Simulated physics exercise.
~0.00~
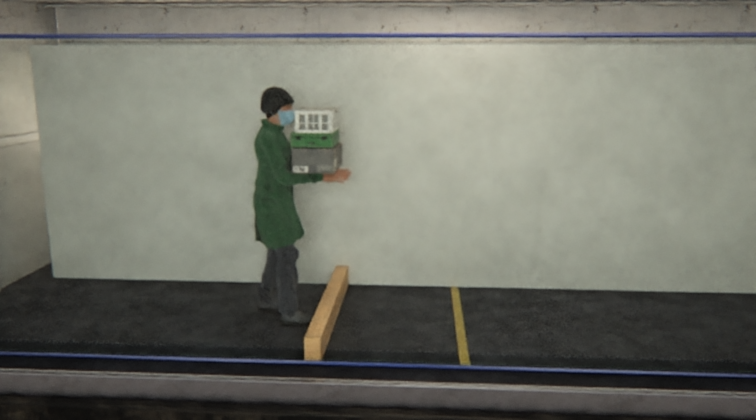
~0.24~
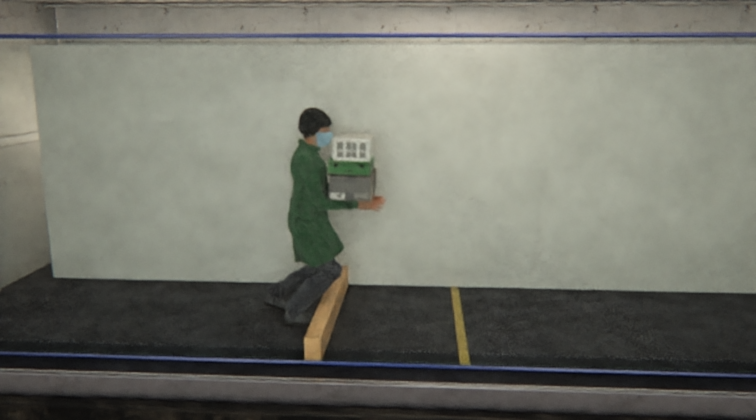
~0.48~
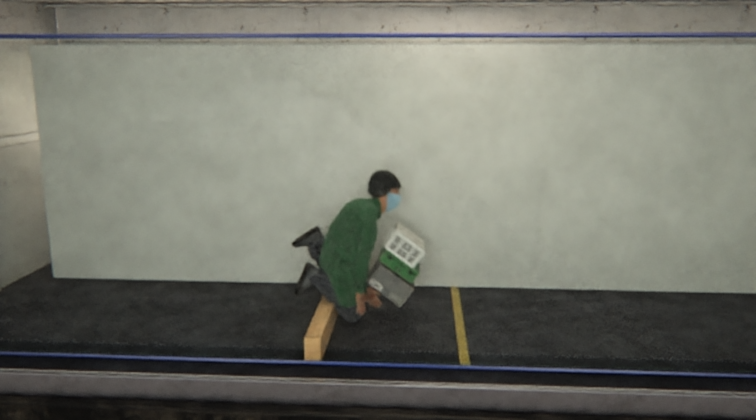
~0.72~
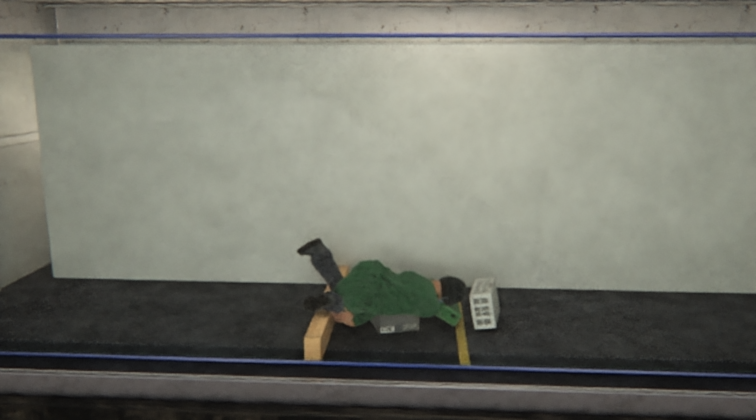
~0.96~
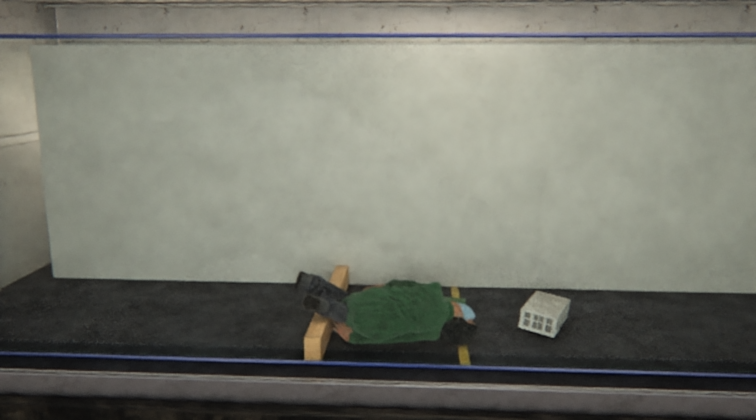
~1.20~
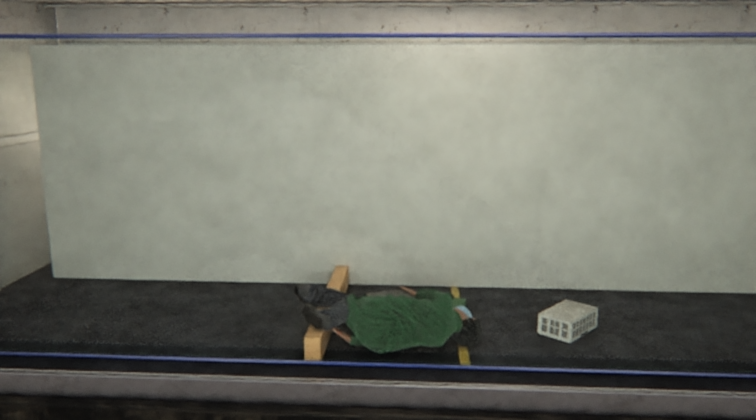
A person carrying boxes falls over a beam, and the white crate crosses the yellow line.
